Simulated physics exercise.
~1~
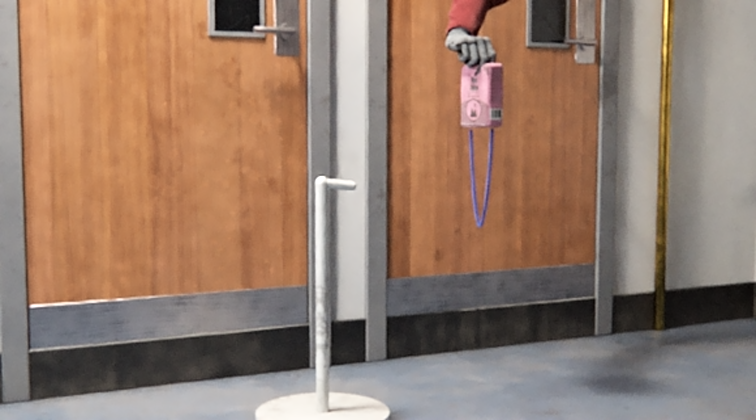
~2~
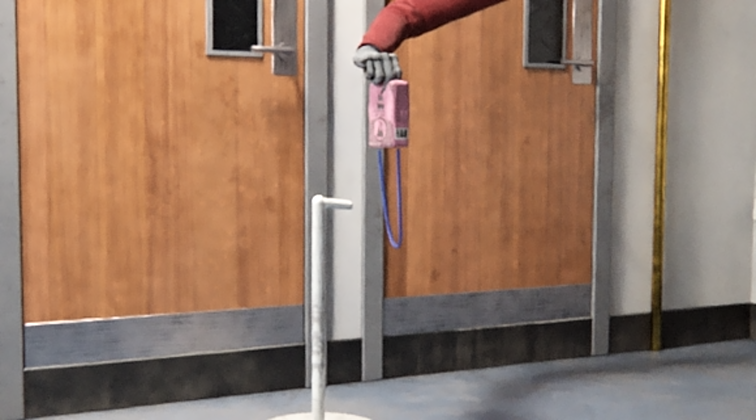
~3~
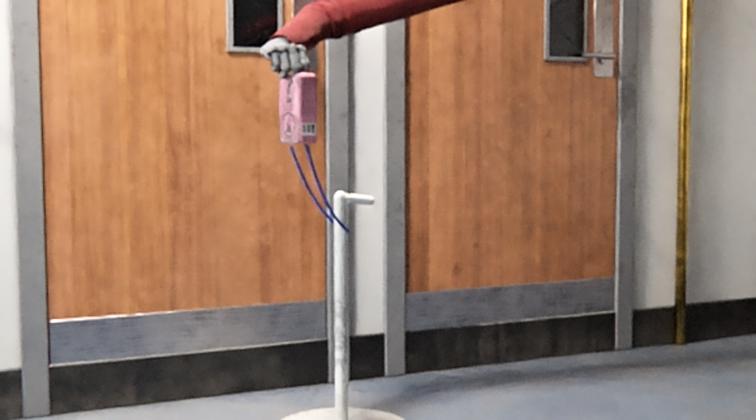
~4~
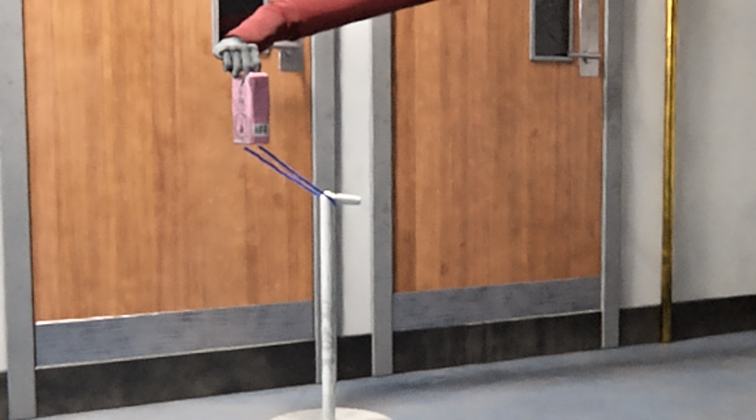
The video shows a gloved hand at the end of a red sleeve carrying a pink pouch leftward above a white post with a sideways hook. The dangling purple loop catches on the hook as the pouch passes, ending stretched tight between the pouch and the post.
